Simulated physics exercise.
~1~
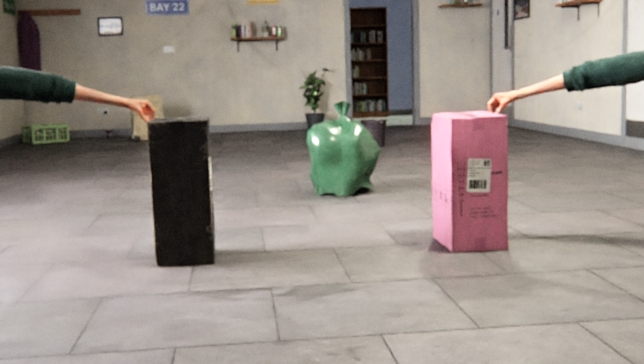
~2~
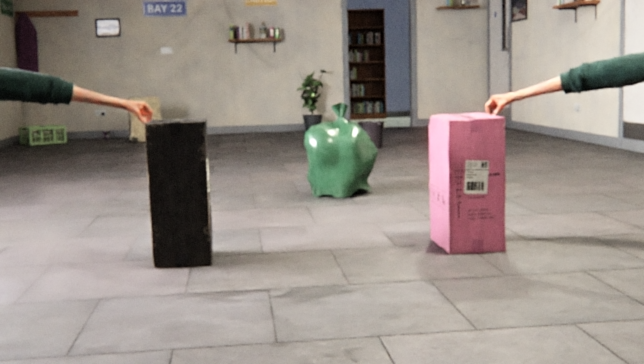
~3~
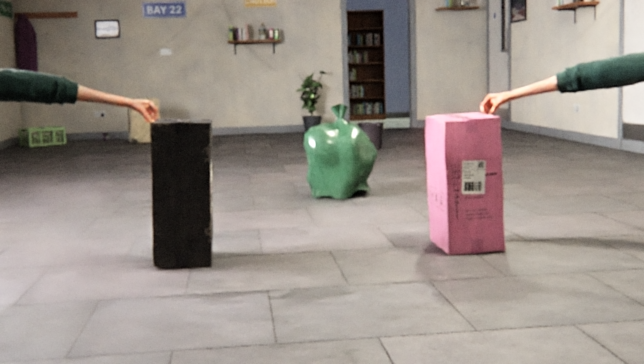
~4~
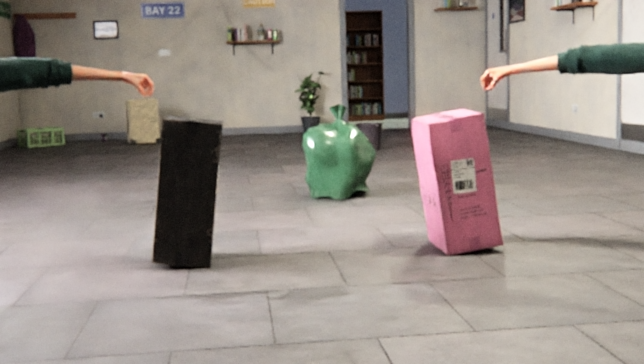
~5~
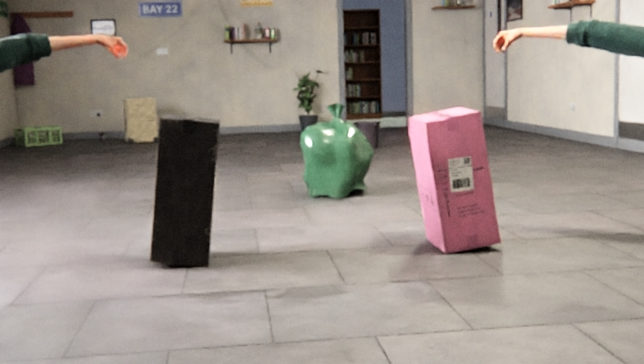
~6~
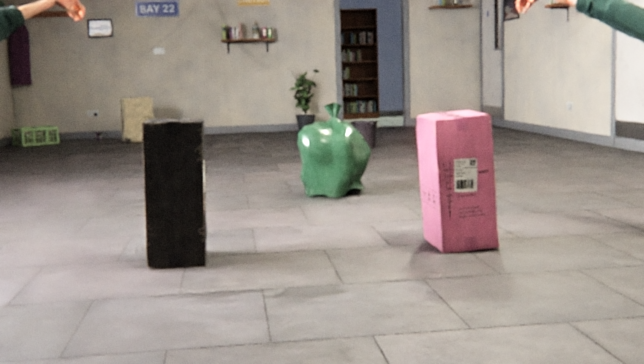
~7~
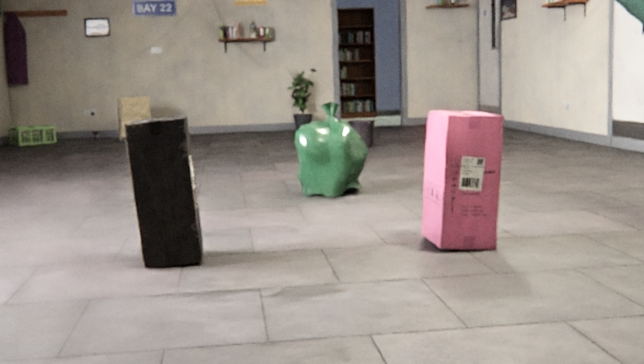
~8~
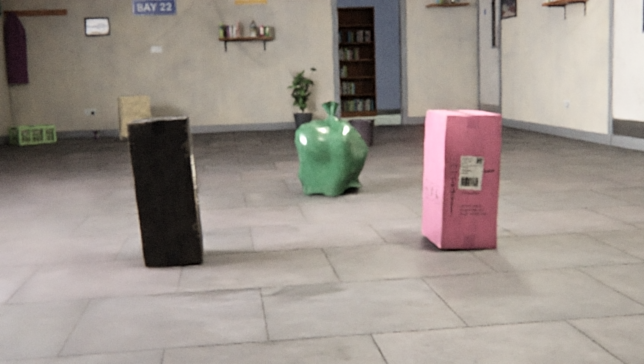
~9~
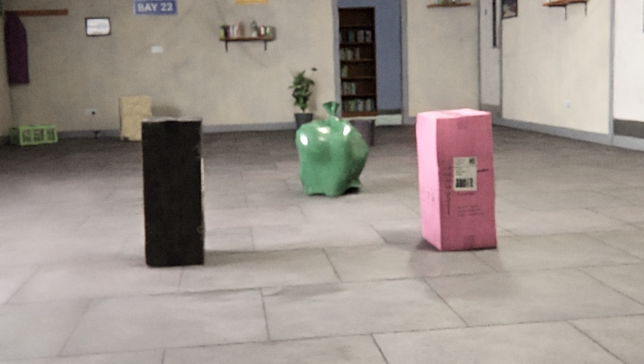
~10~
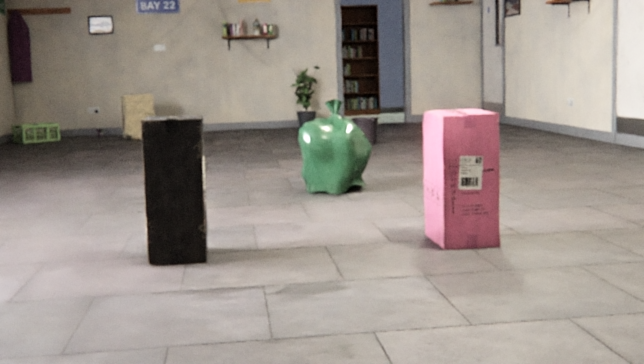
In the video, two hands push the tops of an upright black parcel and a pink parcel toward each other, then withdraw. Both parcels lean inward, rock back and wobble slightly before ending upright on the tiled floor, with a green sack standing behind them.
